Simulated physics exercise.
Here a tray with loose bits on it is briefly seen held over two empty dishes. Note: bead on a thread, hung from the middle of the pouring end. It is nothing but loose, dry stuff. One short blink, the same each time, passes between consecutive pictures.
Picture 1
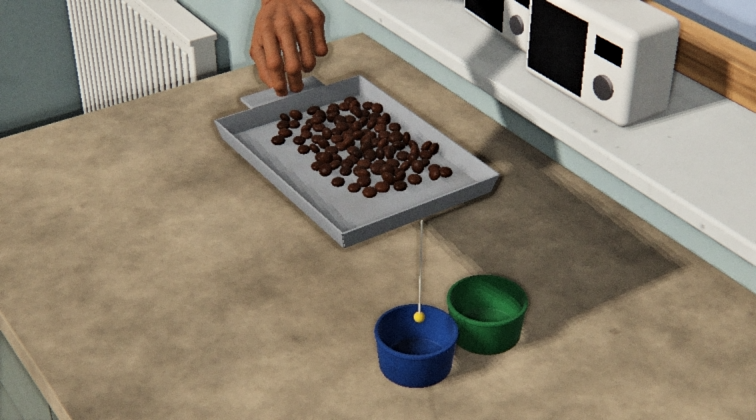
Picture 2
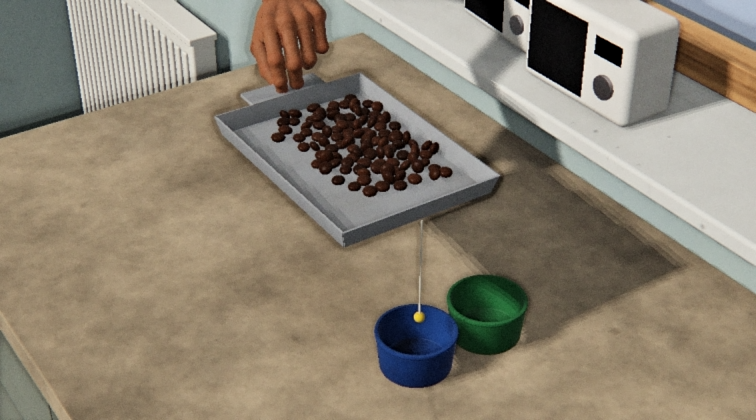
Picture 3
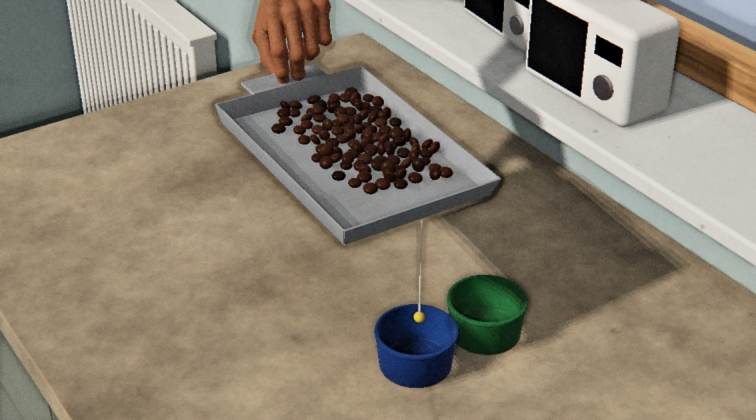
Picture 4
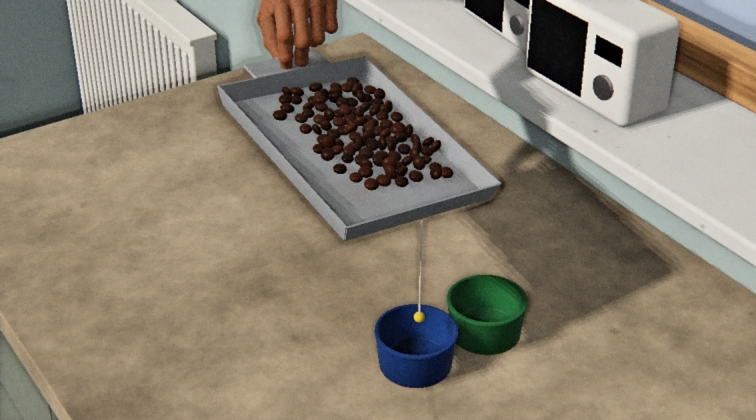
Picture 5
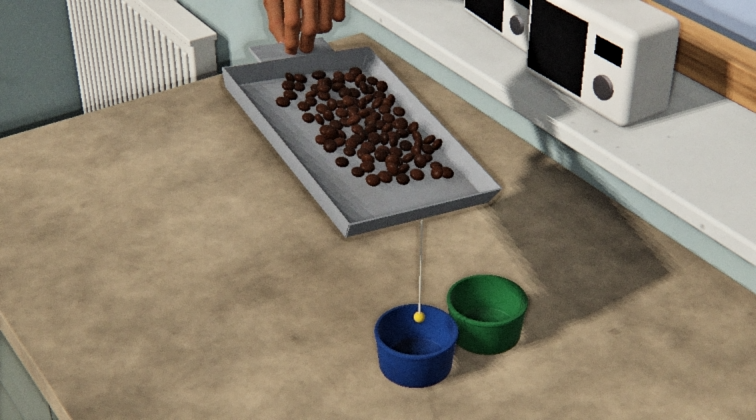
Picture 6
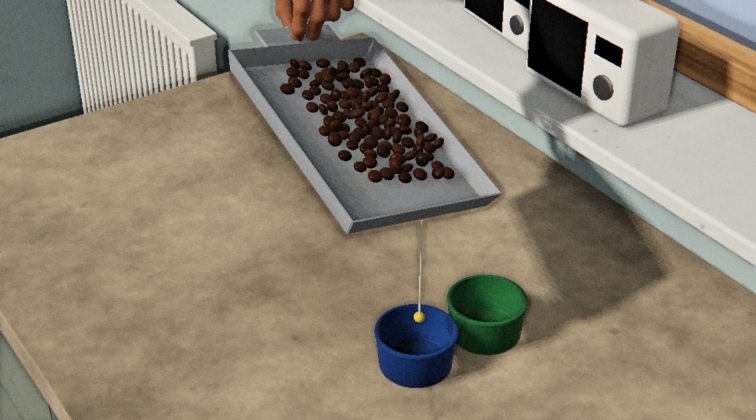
A kitchen corner with a mottled beige worktop is seen from above at an angle by a still camera, with a white radiator and a white appliance behind. A hand holds a grey tray of dark brown bits, a yellow bead hanging from its near end above a blue dish beside a green one. The hand steadily raises the tray's far end, and its near edge slants lower at the right.
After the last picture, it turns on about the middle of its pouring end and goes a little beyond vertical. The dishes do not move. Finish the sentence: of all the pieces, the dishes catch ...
... most of them.
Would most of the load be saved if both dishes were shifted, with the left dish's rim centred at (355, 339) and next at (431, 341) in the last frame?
The first time it's lower than half, the second time higher than half.
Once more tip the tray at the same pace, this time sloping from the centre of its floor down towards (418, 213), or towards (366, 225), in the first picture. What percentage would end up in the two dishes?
About 0 and 0 percent.
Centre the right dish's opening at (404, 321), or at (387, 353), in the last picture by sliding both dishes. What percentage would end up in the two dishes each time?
0, then 0 %.
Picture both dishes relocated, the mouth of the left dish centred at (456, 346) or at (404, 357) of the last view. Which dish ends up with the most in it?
The first time it's the right member, the second time the right member.
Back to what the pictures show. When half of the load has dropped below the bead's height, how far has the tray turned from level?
Tilt: Around 90 degrees.
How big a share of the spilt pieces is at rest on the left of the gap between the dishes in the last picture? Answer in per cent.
Share on the left: Near 0 %.
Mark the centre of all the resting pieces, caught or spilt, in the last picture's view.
Roughly pixel (492, 324).
Shortly afterwards, tray tipped steeply; all but a few on the tray; only a few in the air.
Next, tray tipped past a quarter turn; a little on the tray; near half in the right dish; near a quarter outside both; a little in the air.
Some moments later, tray tipped past a quarter turn; the bulk in the right dish; near a quarter outside both.
In the end, tray tipped past a quarter turn; none at all in the left dish; the bulk in the right dish; near a quarter outside both.
